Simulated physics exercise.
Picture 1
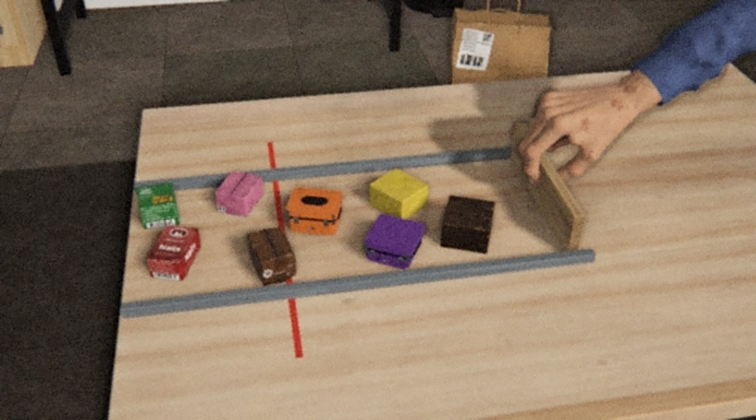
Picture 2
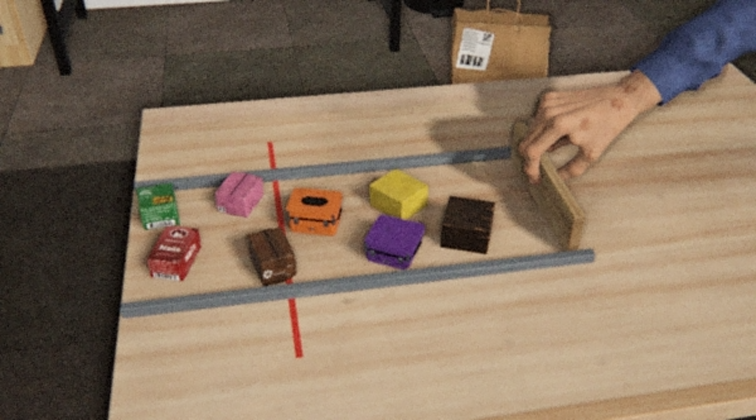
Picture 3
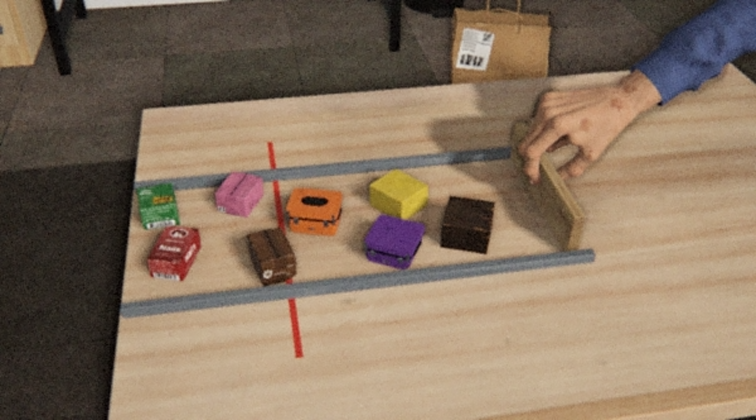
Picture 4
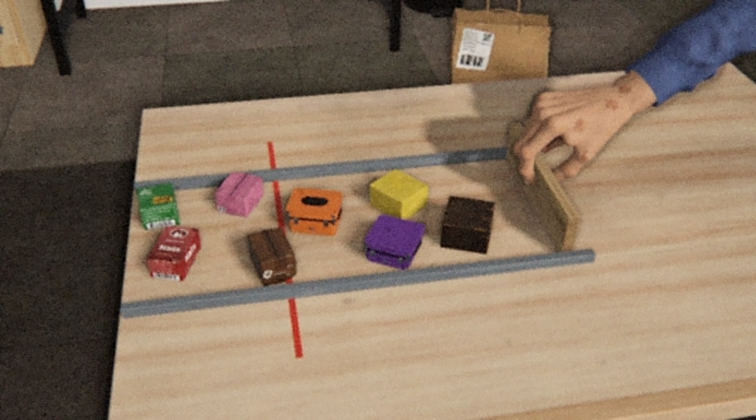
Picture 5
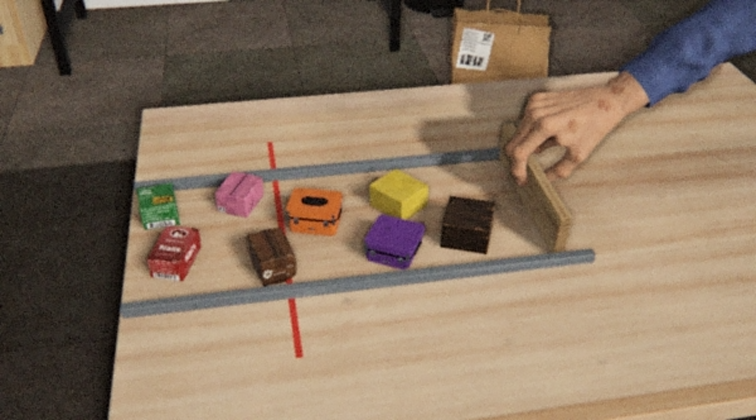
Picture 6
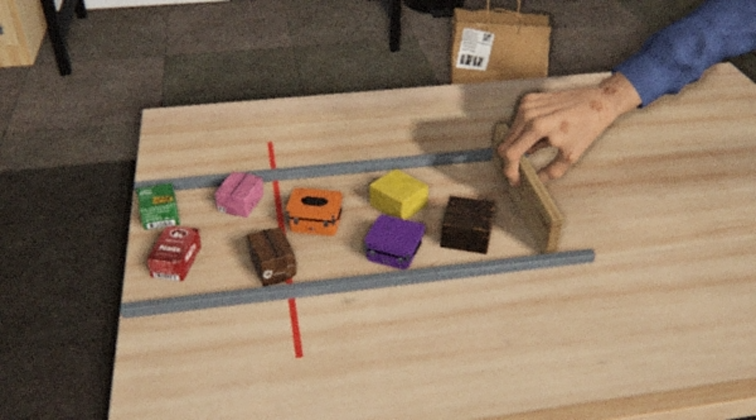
Wooden board held by a hand sliding slightly left between two rails, while eight small coloured boxes and blocks stay still.
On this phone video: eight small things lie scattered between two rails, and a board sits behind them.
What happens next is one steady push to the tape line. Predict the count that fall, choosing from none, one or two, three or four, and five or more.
The count that fall is none.
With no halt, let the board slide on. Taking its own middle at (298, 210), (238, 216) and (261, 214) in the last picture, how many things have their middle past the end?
That makes 0, 2, 1.
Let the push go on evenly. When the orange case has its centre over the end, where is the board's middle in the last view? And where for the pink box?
(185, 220) and then (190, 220), give or take.
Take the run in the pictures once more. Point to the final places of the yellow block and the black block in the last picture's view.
Result: One about (259, 201), other about (262, 253).
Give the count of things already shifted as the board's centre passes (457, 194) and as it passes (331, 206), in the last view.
Moved so far: 2, then 5.
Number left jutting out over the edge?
The count is 1.
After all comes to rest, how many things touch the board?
I count 2 of them.
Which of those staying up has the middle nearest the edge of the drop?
Result - the red box.
Soon after, none off yet; green box at rest near (158, 206); red box at rest near (175, 253); pink box at rest near (240, 194).
At rest, the number that fall off is zero.
